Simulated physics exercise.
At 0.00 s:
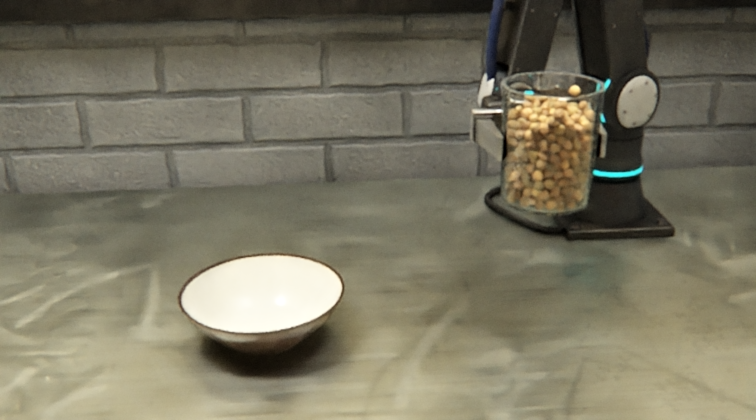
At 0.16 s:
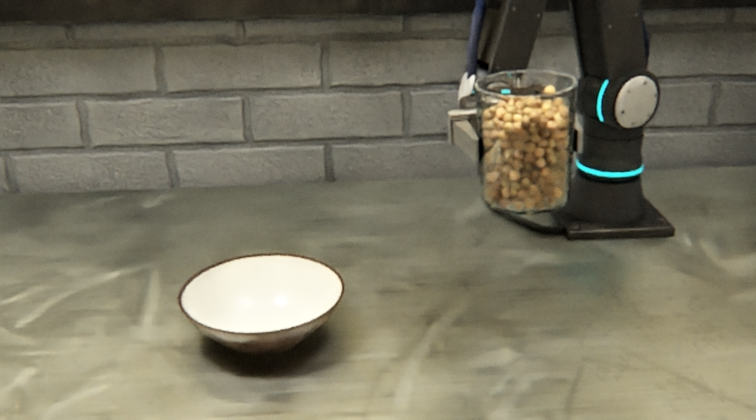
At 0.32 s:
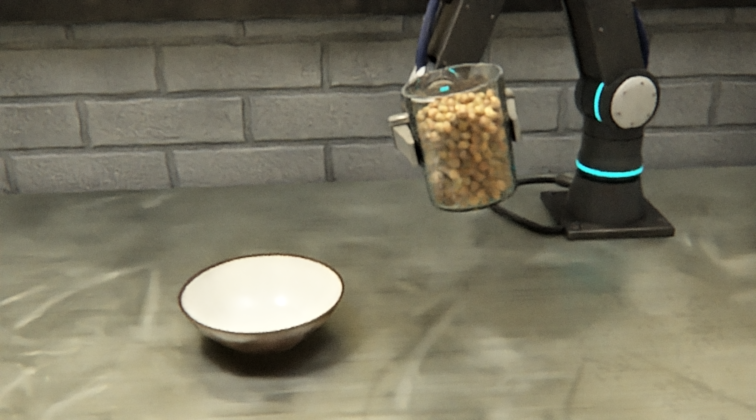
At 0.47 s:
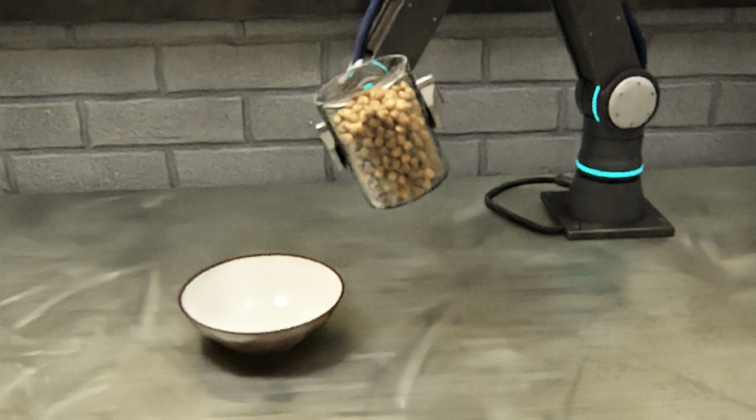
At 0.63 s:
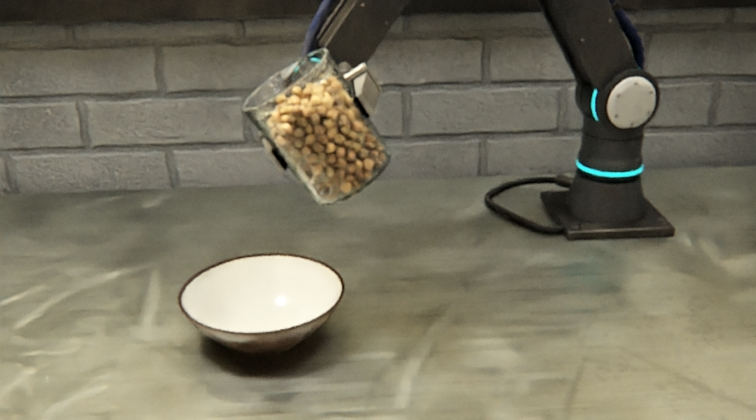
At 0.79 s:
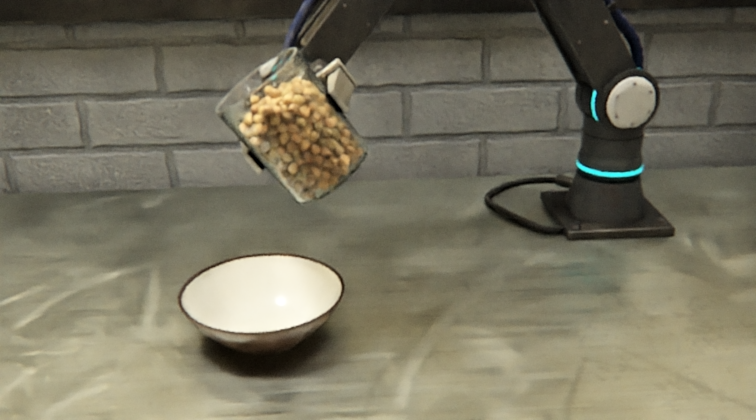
At first, a black robot arm holds a clear cup of dried chickpeas upright at the right, with a white, dark-rimmed bowl resting on the table. The arm carries the cup leftward while tilting it steadily to the left, until it is slanted above the bowl, the chickpeas still inside.
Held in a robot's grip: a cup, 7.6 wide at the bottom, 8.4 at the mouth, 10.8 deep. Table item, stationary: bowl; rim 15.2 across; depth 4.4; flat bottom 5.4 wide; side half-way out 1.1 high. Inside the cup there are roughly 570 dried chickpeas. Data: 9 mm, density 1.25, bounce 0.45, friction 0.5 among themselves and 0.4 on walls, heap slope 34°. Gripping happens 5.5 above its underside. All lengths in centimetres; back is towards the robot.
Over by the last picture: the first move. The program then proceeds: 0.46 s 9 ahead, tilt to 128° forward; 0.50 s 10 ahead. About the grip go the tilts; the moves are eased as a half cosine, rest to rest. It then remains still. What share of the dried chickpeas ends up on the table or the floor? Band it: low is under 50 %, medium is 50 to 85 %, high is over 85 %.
Band: High.
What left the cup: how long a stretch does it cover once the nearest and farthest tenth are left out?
The stretch is some 24 cm.
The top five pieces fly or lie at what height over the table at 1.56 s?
Estimated height above table: About 10 centimetres.
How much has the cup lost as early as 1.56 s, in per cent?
Around 100 percent at that moment.
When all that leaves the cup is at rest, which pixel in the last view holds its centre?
(35, 342).
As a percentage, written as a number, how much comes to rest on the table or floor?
Around 100 per cent.
By 1.17 s, tilted 122° forward, highest piece 24 above the table; 532 in the cup, 41 in flight or on a rim.
By 1.56 s, tilted 128° forward, highest piece 12 above the table; 553 on the table or floor, 1 in the cup, 19 in flight or on a rim.
By 1.95 s, tilted 128° forward, highest piece 1 above the table; 573 on the table or floor.
By 3.00 s, tilted 128° forward, highest piece 1 above the table; 573 on the table or floor.
Final count, 573 on the table or floor. That is 100 % on the table or floor.
